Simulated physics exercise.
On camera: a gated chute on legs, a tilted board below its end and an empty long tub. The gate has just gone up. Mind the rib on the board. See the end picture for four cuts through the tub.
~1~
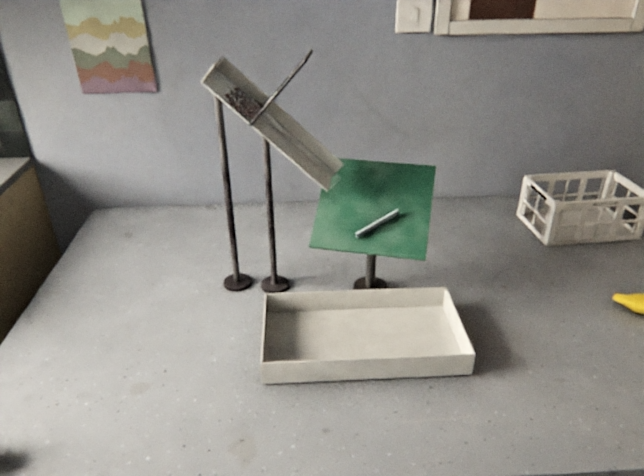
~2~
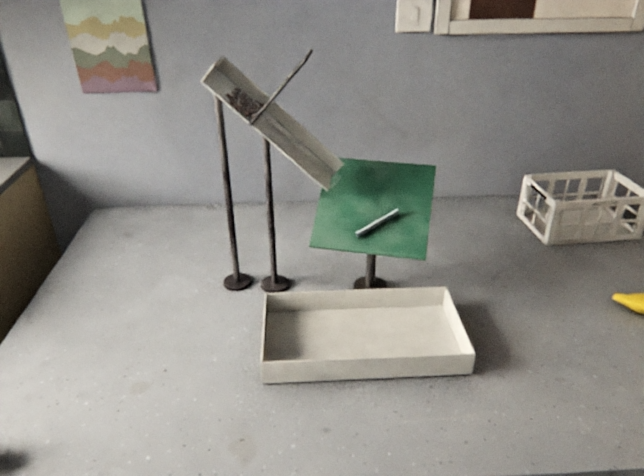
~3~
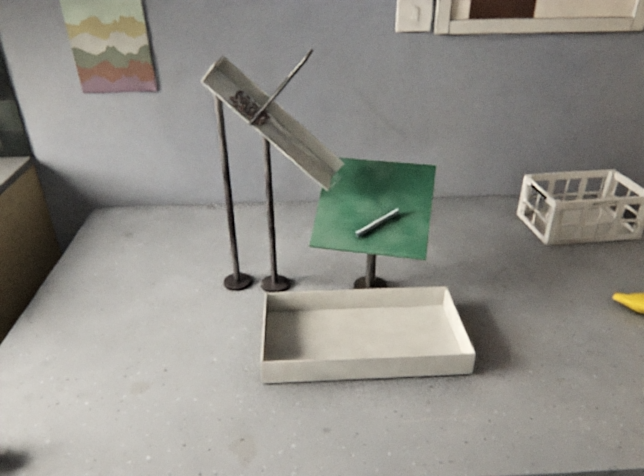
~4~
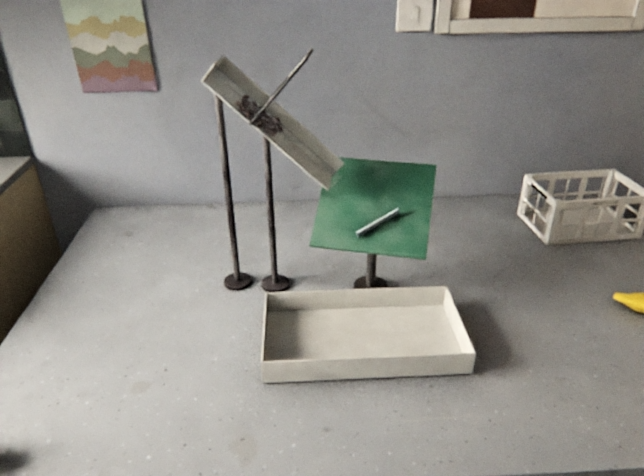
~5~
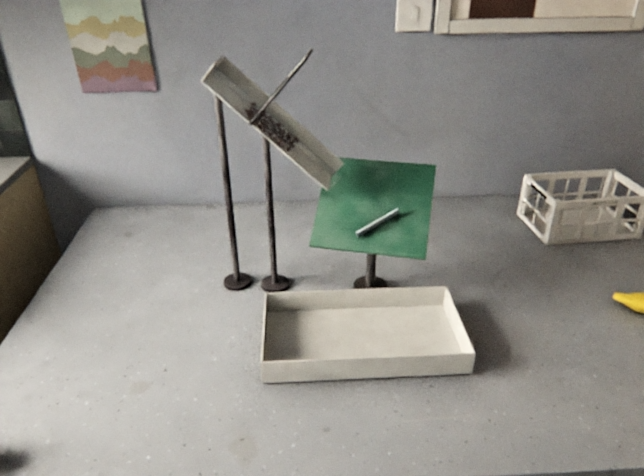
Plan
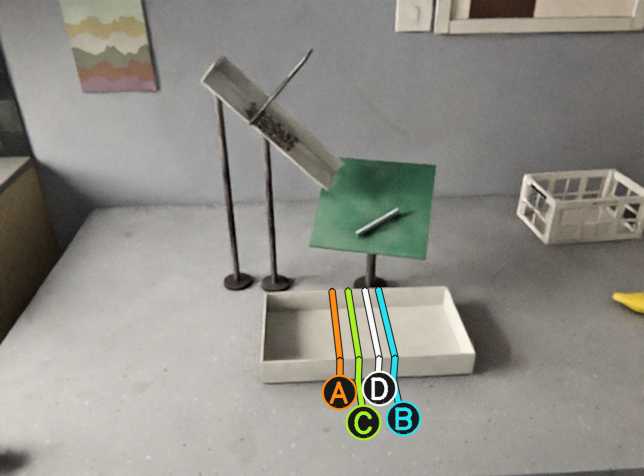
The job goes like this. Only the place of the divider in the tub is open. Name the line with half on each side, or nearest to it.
Use line A.
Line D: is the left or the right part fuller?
The left side.
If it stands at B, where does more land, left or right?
More lands on the left.
On the marked copy, line A crosses the front rim at (339, 359); line B crosses the front rim at (394, 356); line C crosses the front rim at (358, 358); line D crosses the front rim at (378, 357).
With A, of what is caught, about a quarter on the left of the divider, about two thirds on the right.
With B, of what is caught, nearly all on the left of the divider, a small part on the right.
With C, of what is caught, most on the left of the divider, a small part on the right.
With D, of what is caught, most on the left of the divider, a small part on the right.
